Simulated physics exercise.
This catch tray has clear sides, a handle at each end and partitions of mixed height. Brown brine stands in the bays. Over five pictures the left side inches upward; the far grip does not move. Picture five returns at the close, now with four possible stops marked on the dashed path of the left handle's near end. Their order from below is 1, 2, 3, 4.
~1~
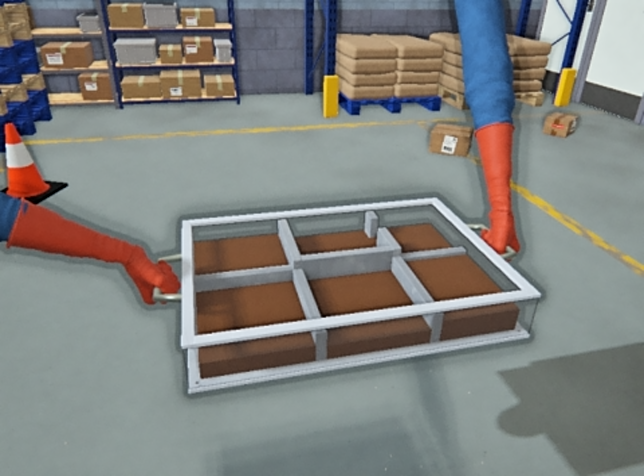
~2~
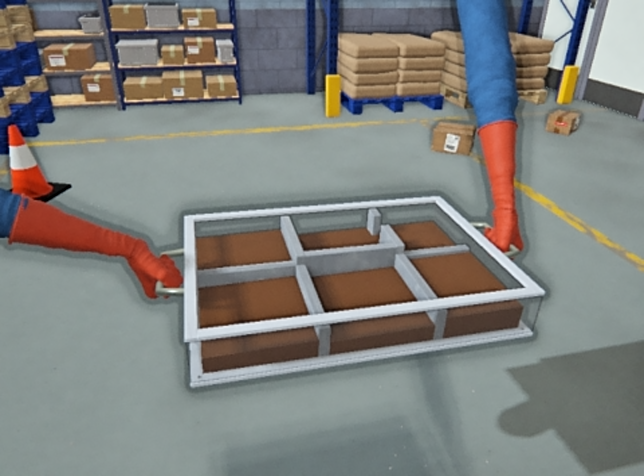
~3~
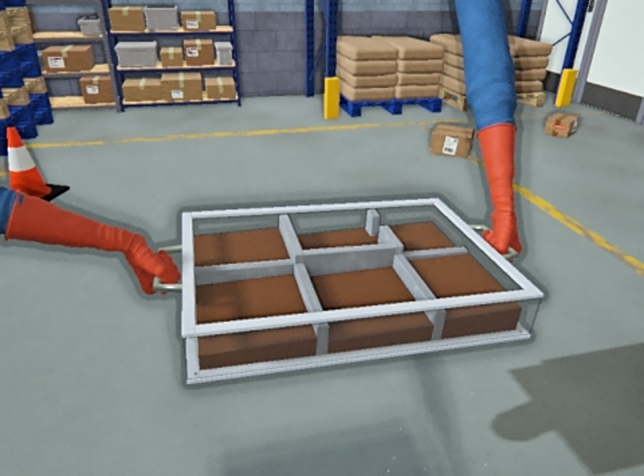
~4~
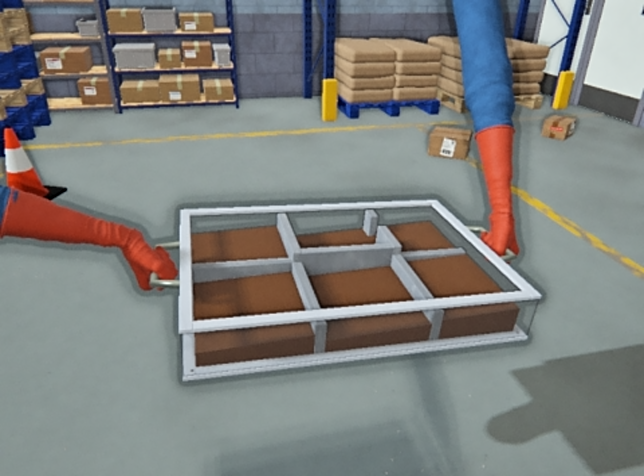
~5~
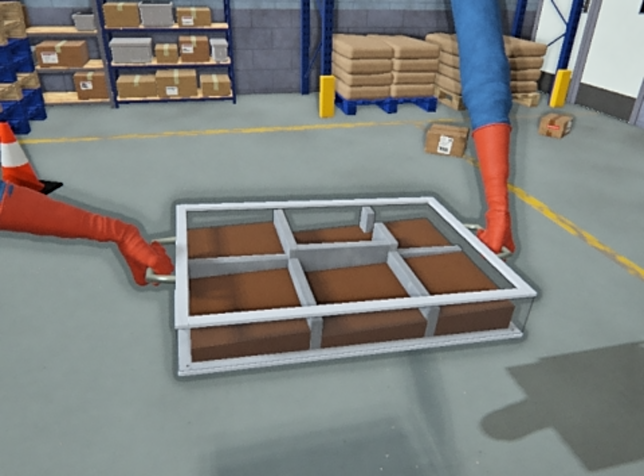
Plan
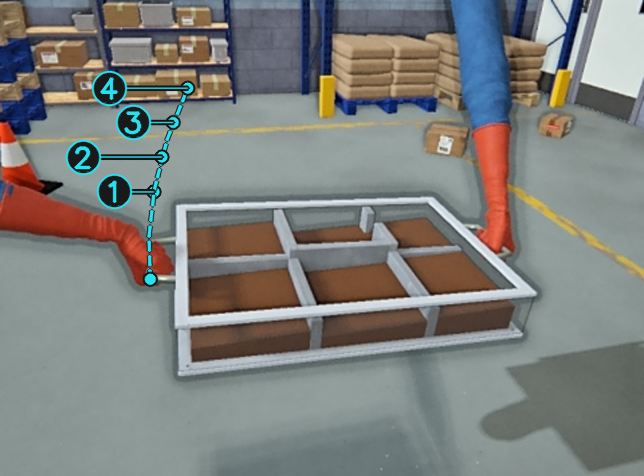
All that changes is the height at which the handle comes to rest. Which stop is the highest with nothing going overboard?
That is mark 1.
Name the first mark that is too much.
Mark 2.
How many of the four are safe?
One.
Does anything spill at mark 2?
Yes, that goes wrong.
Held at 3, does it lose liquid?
Yes, that goes wrong.
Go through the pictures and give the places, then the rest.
The tray is level; deepest in the front right bay, at (453, 283), shallowest in the front middle; left handle at (159, 279).
Tipped about 1° down to the right; no wall is crossed; left handle at (161, 273).
Tipped about 2° down to the right; no wall is crossed; left handle at (159, 269).
Tipped about 3° down to the right; no wall is crossed; left handle at (156, 265).
Tipped about 3° down to the right; deepest in the front right bay, at (448, 280), shallowest in the back middle; left handle at (152, 260).
On the marked copy, 1 at (154, 191); 2 at (161, 157); 3 at (173, 122); 4 at (187, 88).
With 1, nothing spills; the front right bay holds the most.
With 2, about 7 % goes over the rim.
With 3, about 22 % goes over the rim.
With 4, about 34 % goes over the rim.
